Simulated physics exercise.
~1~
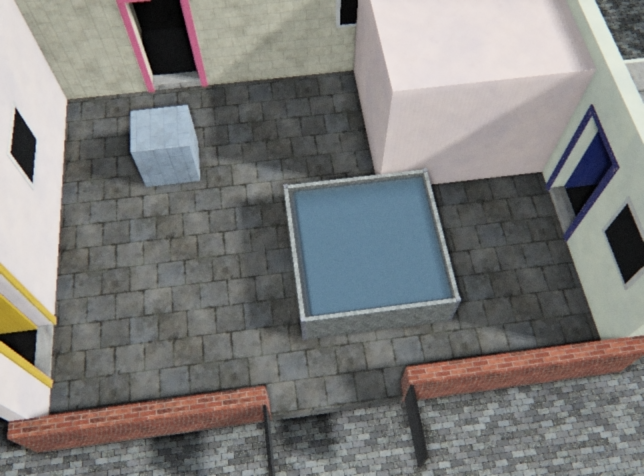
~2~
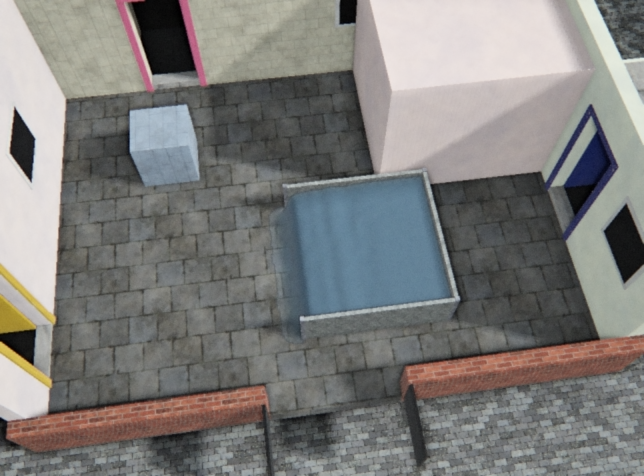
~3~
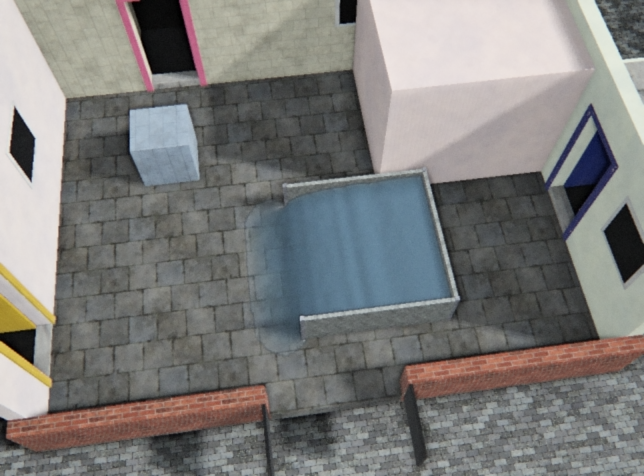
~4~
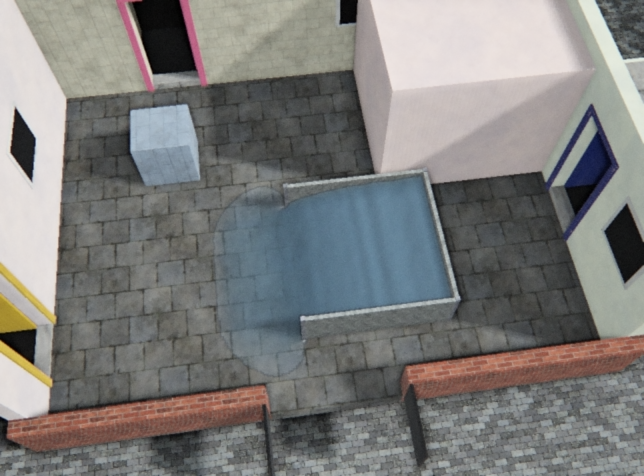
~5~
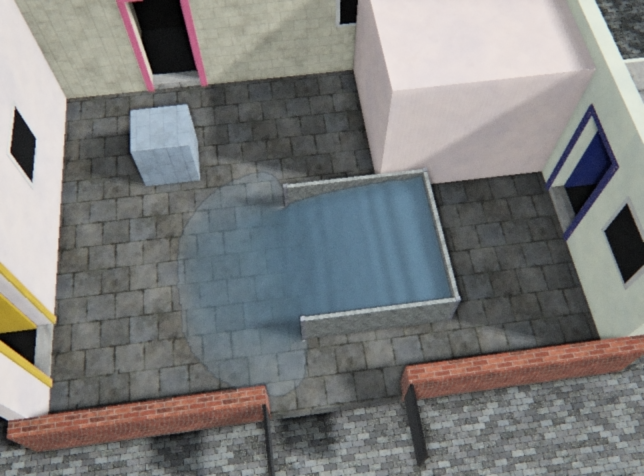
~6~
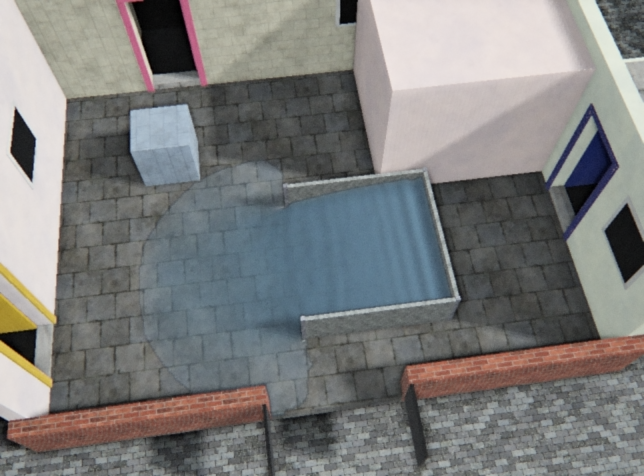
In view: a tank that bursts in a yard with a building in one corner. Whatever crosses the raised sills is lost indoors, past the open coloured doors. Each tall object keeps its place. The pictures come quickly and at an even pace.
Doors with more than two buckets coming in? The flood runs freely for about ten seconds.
As I see it, the yellow door sees more than two pails; the blue door sees two pails or less; the pink door sees two pails or less.
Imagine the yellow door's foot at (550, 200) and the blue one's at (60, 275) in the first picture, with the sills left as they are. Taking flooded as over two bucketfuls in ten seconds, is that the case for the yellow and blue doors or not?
Checking each in order, the yellow door never reaches the limit, and the blue door spills past the mark.
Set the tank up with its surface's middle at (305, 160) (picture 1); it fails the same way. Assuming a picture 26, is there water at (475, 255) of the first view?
Answer: Spared.
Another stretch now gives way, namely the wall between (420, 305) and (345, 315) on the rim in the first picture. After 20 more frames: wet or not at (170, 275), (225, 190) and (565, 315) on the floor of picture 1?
The three spots, in order, are spared, spared and inundated.
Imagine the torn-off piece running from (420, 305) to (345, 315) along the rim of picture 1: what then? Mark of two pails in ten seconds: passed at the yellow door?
I reckon yellow door sits short of it.
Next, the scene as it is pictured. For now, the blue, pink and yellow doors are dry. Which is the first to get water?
That is the door marked yellow.
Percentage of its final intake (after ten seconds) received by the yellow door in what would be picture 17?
About 20 per cent.
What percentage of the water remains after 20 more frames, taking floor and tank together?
My reading is around 88 percent.
A moment on, water covers 40 % of the floor; the yellow door under two buckets in, the blue door not reached, the pink door not reached.
Next, water covers 45 % of the floor; the yellow door far over two buckets in, the blue door not reached, the pink door not reached.
Then, water covers 55 % of the floor; the yellow door far over two buckets in, the blue door not reached, the pink door wet at the sill, nothing in.
Later, water covers 75 % of the floor; the yellow door far over two buckets in, the blue door not reached, the pink door wet at the sill, nothing in.
In the end, water covers 90 % of the floor; the yellow door far over two buckets in, the blue door wet at the sill, nothing in, the pink door wet at the sill, nothing in.
